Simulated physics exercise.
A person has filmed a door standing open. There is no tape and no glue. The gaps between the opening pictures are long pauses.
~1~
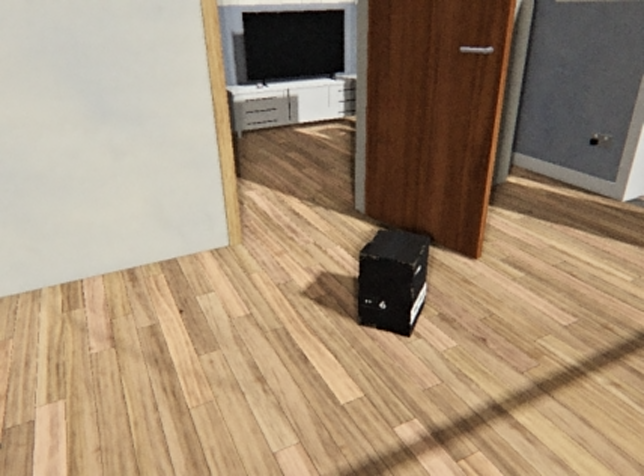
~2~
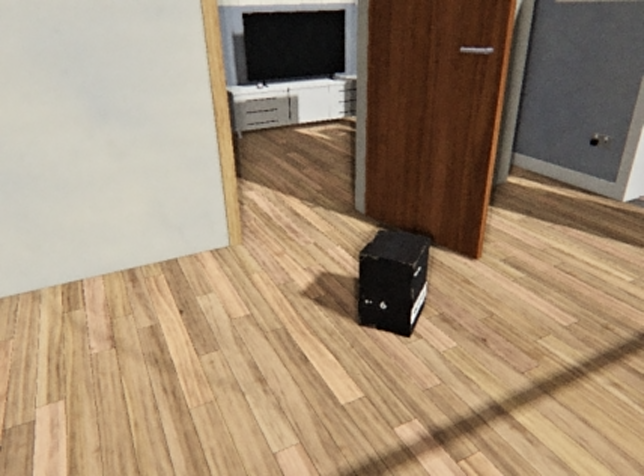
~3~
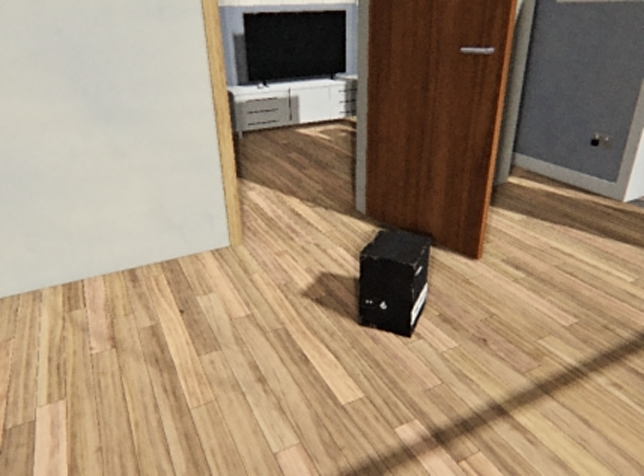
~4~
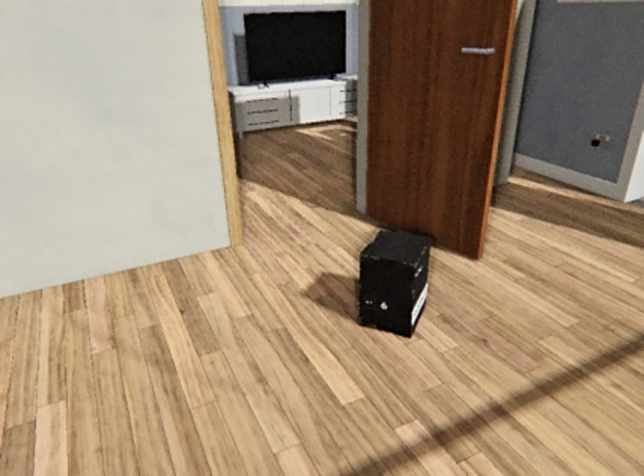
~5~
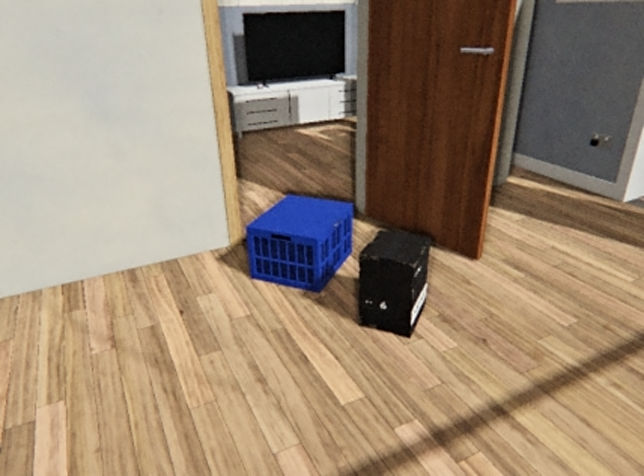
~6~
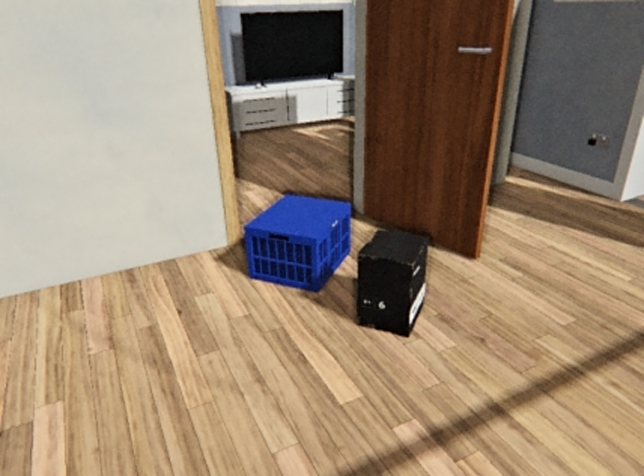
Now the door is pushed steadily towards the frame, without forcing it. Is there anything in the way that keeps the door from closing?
Yes - the door does not close.
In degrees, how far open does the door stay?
The answer is roughly 35°.
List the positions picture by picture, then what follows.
In the first frame, door wide open and still; black box (394, 281).
In the second frame, door wide open and still; black box (394, 282).
In the third frame, door wide open and still; black box (395, 282).
In the fourth frame, door wide open and still; black box (395, 282).
In the fifth frame, door wide open and still; black box (394, 282).
In the sixth frame, door wide open and still; blue chest (301, 240); black box (393, 282).
Then, 0.70 s on from there, open by 70°.
Then, 1.10 s on from there, open by 42°; blue chest shifted a little near (285, 239).
In the end, open by 33°; moved from the start, blue chest; black box unmoved. At the end, from the last picture's camera, blue chest near (266, 235).
